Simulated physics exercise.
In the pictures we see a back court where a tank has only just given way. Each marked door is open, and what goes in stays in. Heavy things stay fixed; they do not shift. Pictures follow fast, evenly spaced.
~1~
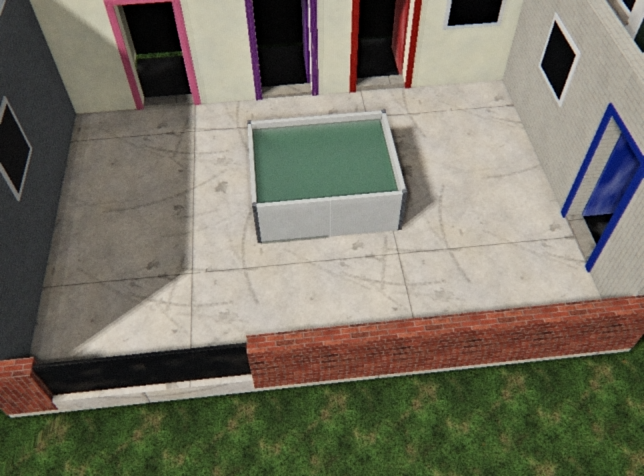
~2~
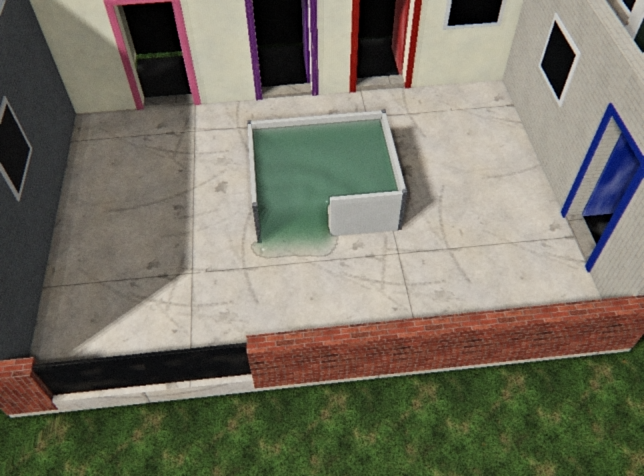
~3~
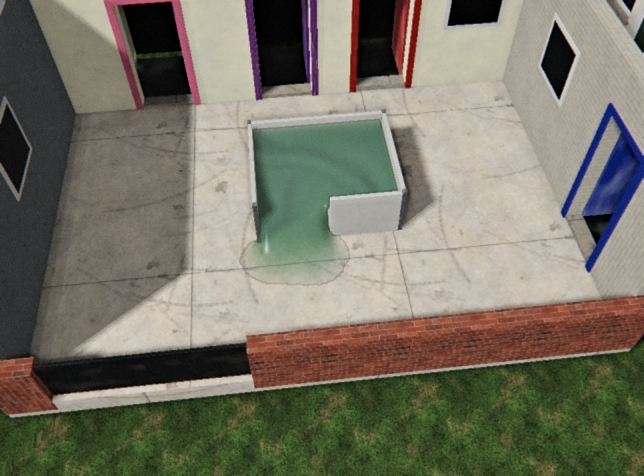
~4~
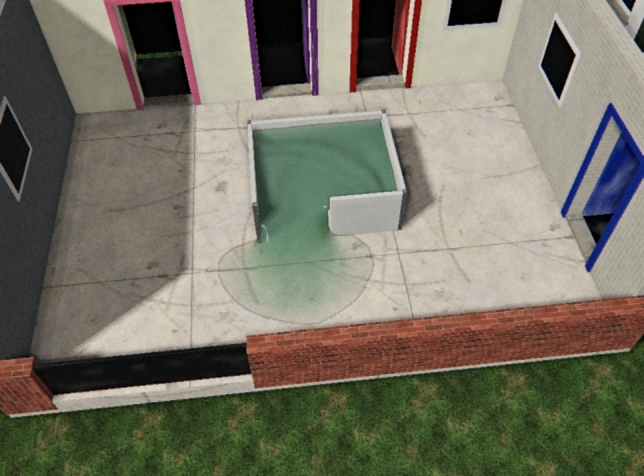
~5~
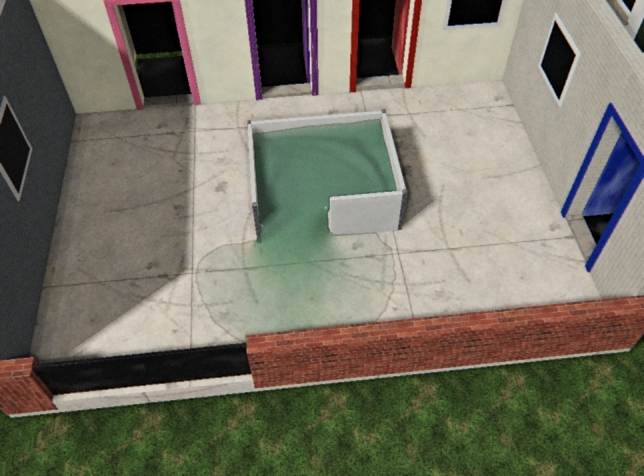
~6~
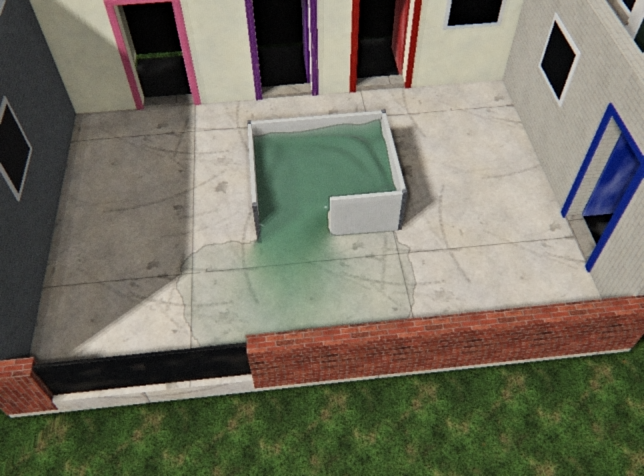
Green water pours from a white, open-topped tank in the middle of a pale, cracked concrete court, seen from high above by a still camera. Pink, purple and red doorways line the back wall, a blue one stands at right, and a low brick wall borders grass in front. The tank's front left panel gives way, and water spreads forward in a widening, thinning sheet to the brick wall.
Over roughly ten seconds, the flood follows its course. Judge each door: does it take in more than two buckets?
My call: The pink door takes in more, the red door keeps it to two or fewer, the purple door keeps it to two or fewer, the blue door takes in more.
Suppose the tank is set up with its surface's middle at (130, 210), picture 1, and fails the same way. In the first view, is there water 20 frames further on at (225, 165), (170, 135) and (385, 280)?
First spot bare, second bare, third swamped.
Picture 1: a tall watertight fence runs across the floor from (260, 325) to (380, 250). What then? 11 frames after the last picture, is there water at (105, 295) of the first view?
I'd say it ends up swamped.
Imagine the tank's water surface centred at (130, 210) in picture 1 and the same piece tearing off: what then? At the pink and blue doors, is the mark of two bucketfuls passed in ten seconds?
Pink stays within it, blue exceeds it.
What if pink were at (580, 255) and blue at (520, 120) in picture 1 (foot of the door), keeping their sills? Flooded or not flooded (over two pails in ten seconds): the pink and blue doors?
What happens next: The pink one overflows, and the blue one falls below the limit.
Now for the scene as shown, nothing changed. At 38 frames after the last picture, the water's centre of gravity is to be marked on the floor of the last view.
I'd place it roughly at (282, 224).
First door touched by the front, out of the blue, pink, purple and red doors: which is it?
It's the blue-painted one.
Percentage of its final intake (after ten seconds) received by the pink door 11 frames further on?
I'd put it at about 0 per cent.
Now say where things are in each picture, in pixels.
The tank at (323, 160) is whole and still, in the first picture.
The front is at (259, 251), out from the gap at (295, 227), in the second picture.
Water pours out at (295, 227) and has run to (332, 275), in the third picture.
Water pours out at (295, 228) and has run to (321, 316), in the fourth picture.
Water pours out at (295, 228) and has run to a hidden place, in the fifth picture.
The front is at a hidden place, out from the gap at (295, 228), in the sixth picture.
A moment on, water covers 20 % of the floor; the pink door not reached, the red door not reached, the purple door not reached, the blue door not reached.
Next, water covers 30 % of the floor; the pink door not reached, the red door not reached, the purple door not reached, the blue door not reached.
Then, water covers 50 % of the floor; the pink door not reached, the red door not reached, the purple door not reached, the blue door under two buckets in.
Later, water covers 85 % of the floor; the pink door over two buckets in, the red door wet at the sill, nothing in, the purple door wet at the sill, nothing in, the blue door over two buckets in.
In the end, water covers 95 % of the floor; the pink door over two buckets in, the red door wet at the sill, nothing in, the purple door wet at the sill, nothing in, the blue door over two buckets in.
